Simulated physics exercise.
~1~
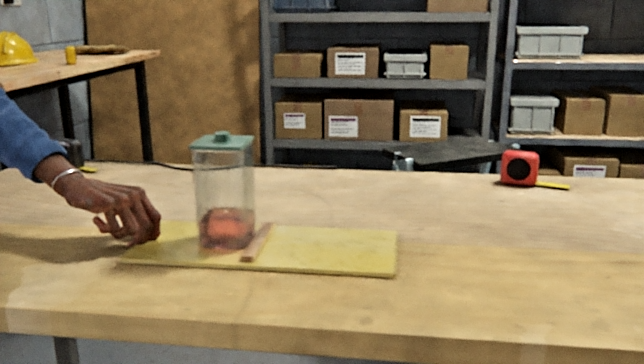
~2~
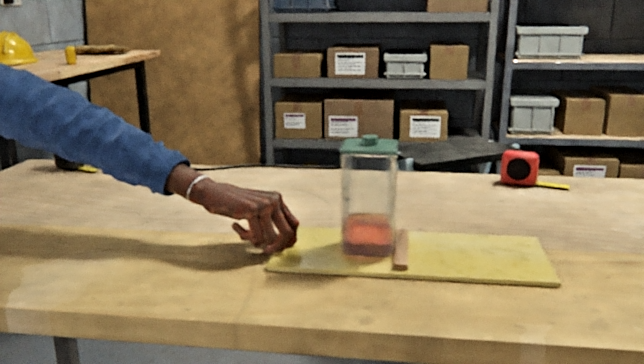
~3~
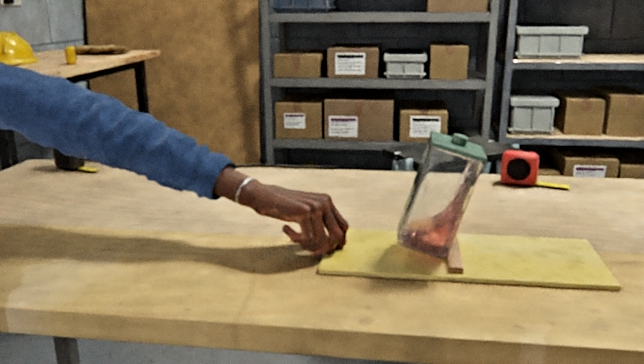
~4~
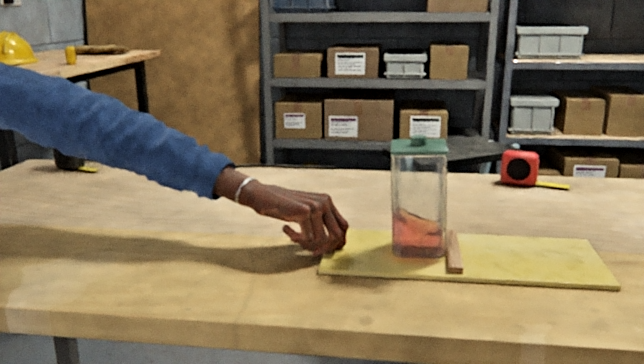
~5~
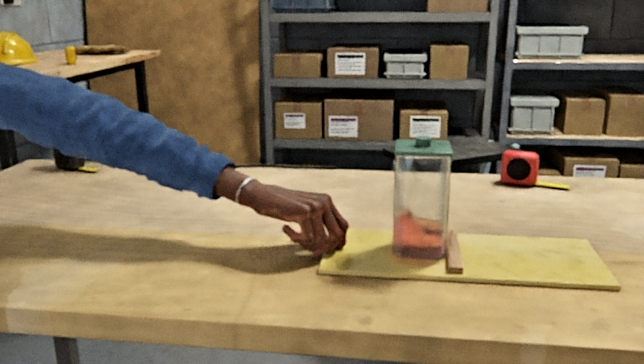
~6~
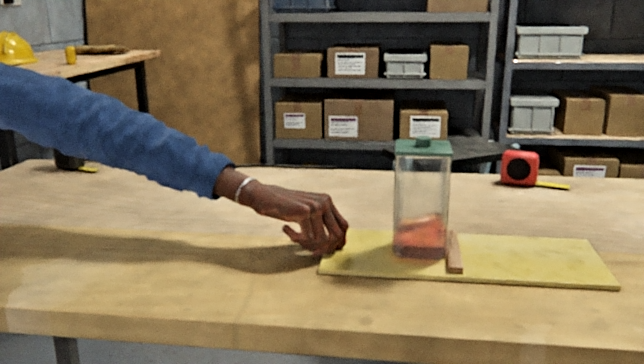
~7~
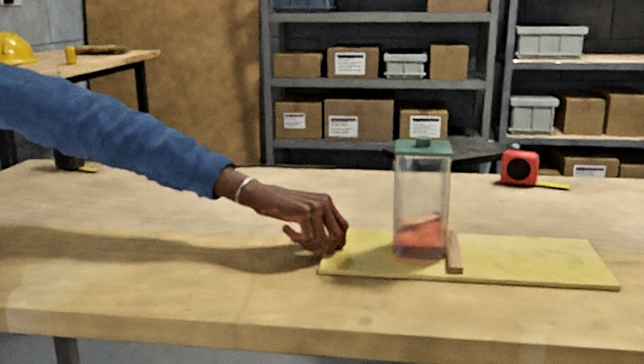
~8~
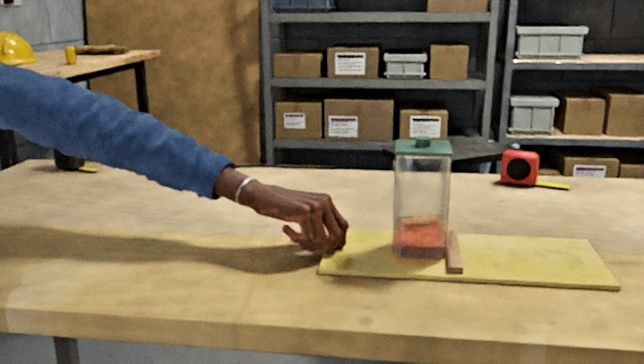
A dark-skinned hand in a blue sleeve, with a pale band at the wrist, reaches in from the left over a wooden workbench, seen from the front in a storeroom with boxes on grey shelves. Beside it, a clear flask with a green cap and some red liquid stands on a yellow board against a low wooden batten. The board glides right, the hand moving along with it. As the board stops, the flask tips to the right over the batten and the liquid surges. It rocks back upright, and the liquid sloshes while the flask stays standing.
